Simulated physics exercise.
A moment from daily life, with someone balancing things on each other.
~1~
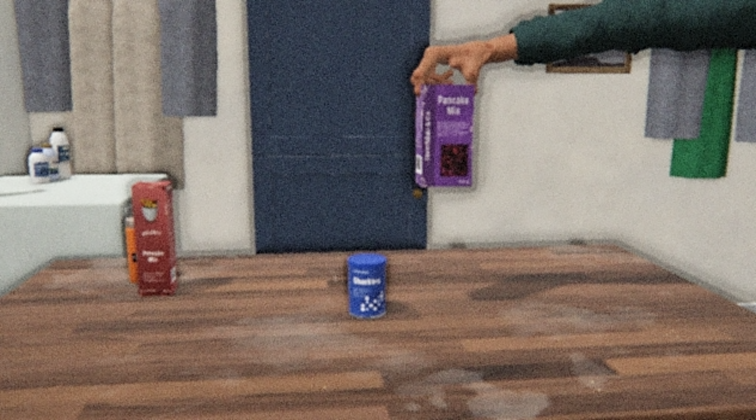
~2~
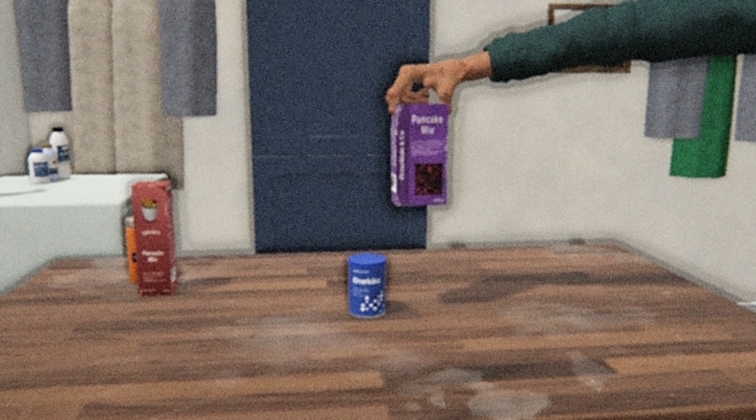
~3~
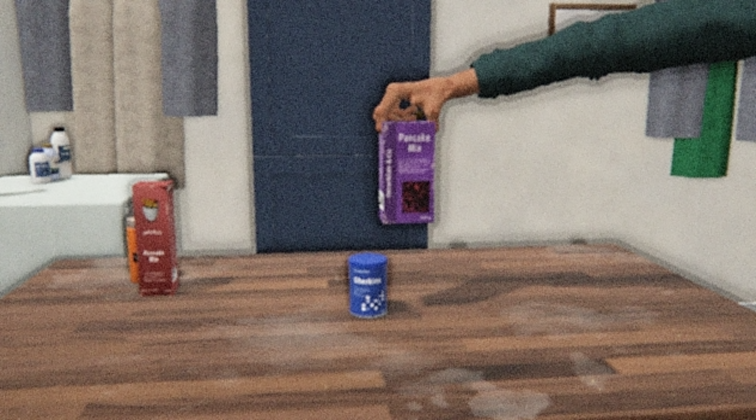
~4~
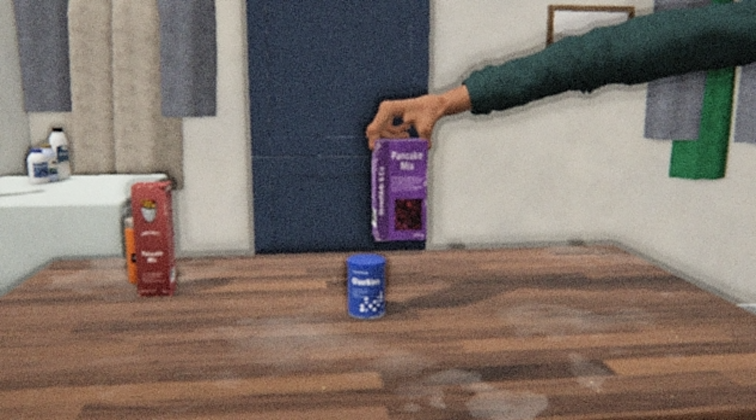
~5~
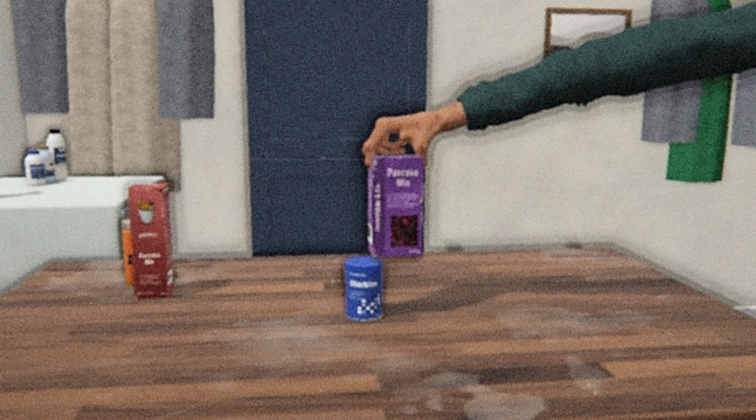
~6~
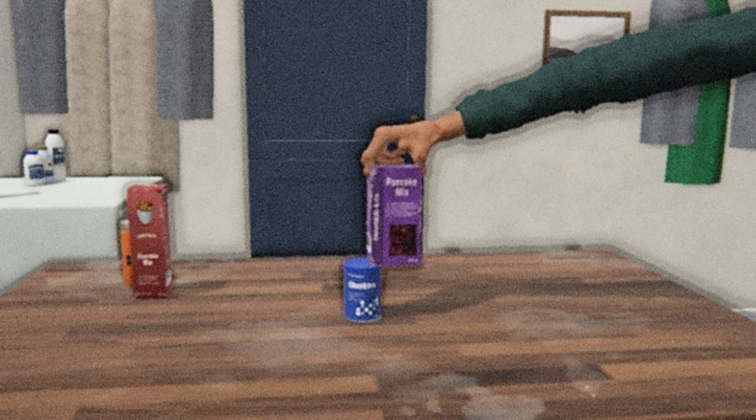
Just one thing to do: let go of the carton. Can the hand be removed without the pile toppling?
No, the pile topples.
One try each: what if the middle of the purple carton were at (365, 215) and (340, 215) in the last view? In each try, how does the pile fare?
It survives the first time and caves in the second time.
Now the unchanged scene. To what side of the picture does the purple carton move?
To the right.
Then, 0.40 s on from there, purple carton now fallen.
Then, 0.60 s on from there, things are still on the move.
In the end, fallen, purple carton; the other 3 unmoved. At the end, from the last picture's camera, purple carton near (457, 290). The pile loses its balance.
